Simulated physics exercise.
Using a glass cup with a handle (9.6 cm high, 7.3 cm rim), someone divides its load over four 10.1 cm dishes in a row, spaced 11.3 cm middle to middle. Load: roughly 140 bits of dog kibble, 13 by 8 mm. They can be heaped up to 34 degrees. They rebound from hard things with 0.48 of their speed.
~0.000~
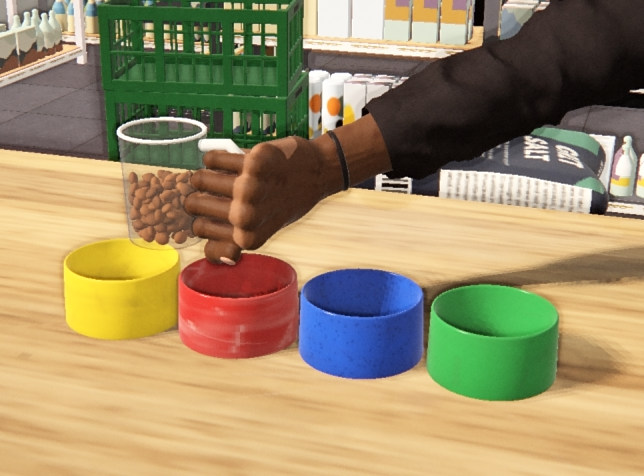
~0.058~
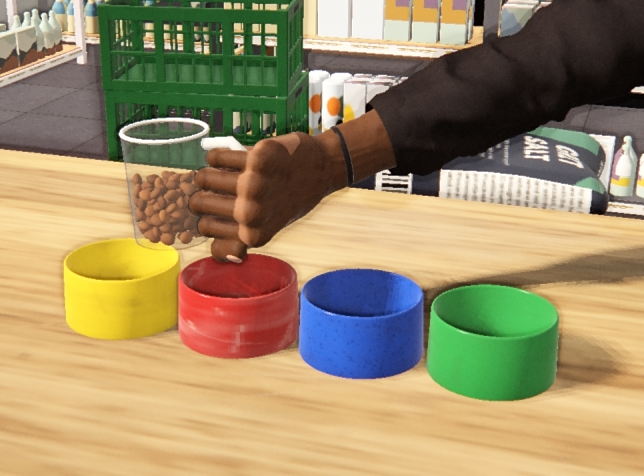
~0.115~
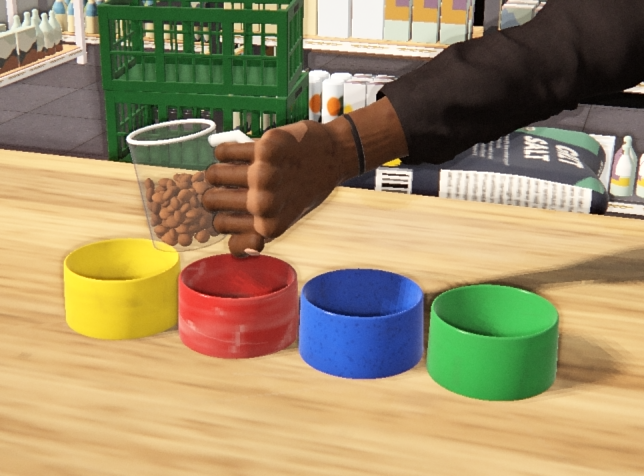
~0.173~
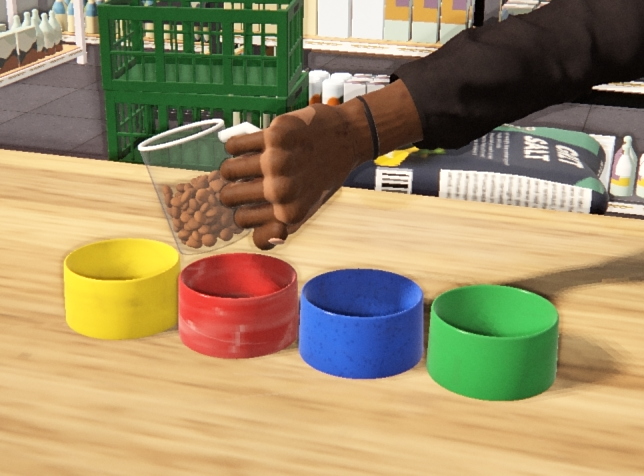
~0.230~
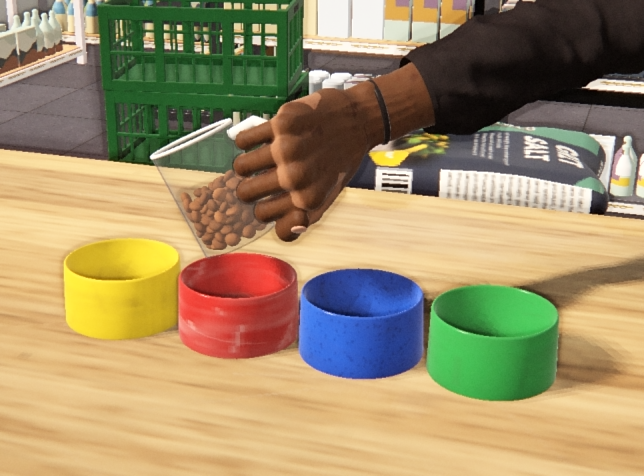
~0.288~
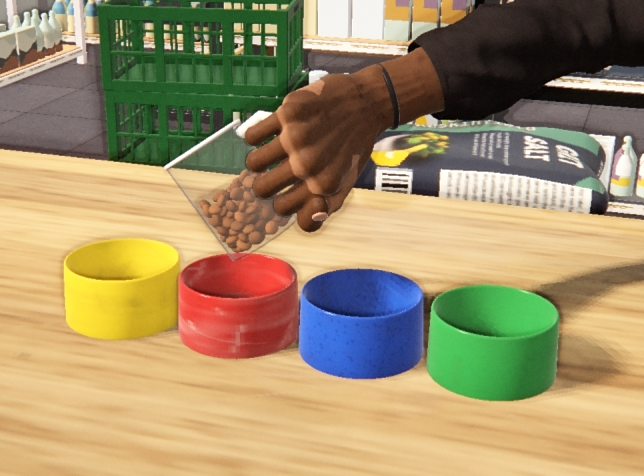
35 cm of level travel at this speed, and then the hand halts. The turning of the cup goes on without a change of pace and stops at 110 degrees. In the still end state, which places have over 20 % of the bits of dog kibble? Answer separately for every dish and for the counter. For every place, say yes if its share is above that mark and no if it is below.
Red dish: No, blue dish: Yes, green dish: Yes, yellow dish: No, counter: No.
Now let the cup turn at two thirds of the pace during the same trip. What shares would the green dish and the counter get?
Then green 90 and counter 0.
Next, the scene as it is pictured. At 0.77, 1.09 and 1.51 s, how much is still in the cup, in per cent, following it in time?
It goes roughly like this: 95, 60, 40 per cent.
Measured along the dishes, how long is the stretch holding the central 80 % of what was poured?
Length: About 14 cm.
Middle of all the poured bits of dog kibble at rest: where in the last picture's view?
Roughly pixel (470, 354).
After 0.77 s, tilt 107 degrees; cup holds 95 %, blue 5 %.
After 1.09 s, tilt 110 degrees; cup holds 60 %, blue 30 %, green 5 %.
Then, at 1.51 s, tilt 110 degrees; cup holds 40 %, blue 30 %, green 25 %.
At rest (3.0 s), red 0 %, blue 30 %, green 55 %, yellow 0 %, counter 5 %, cup 10 %.
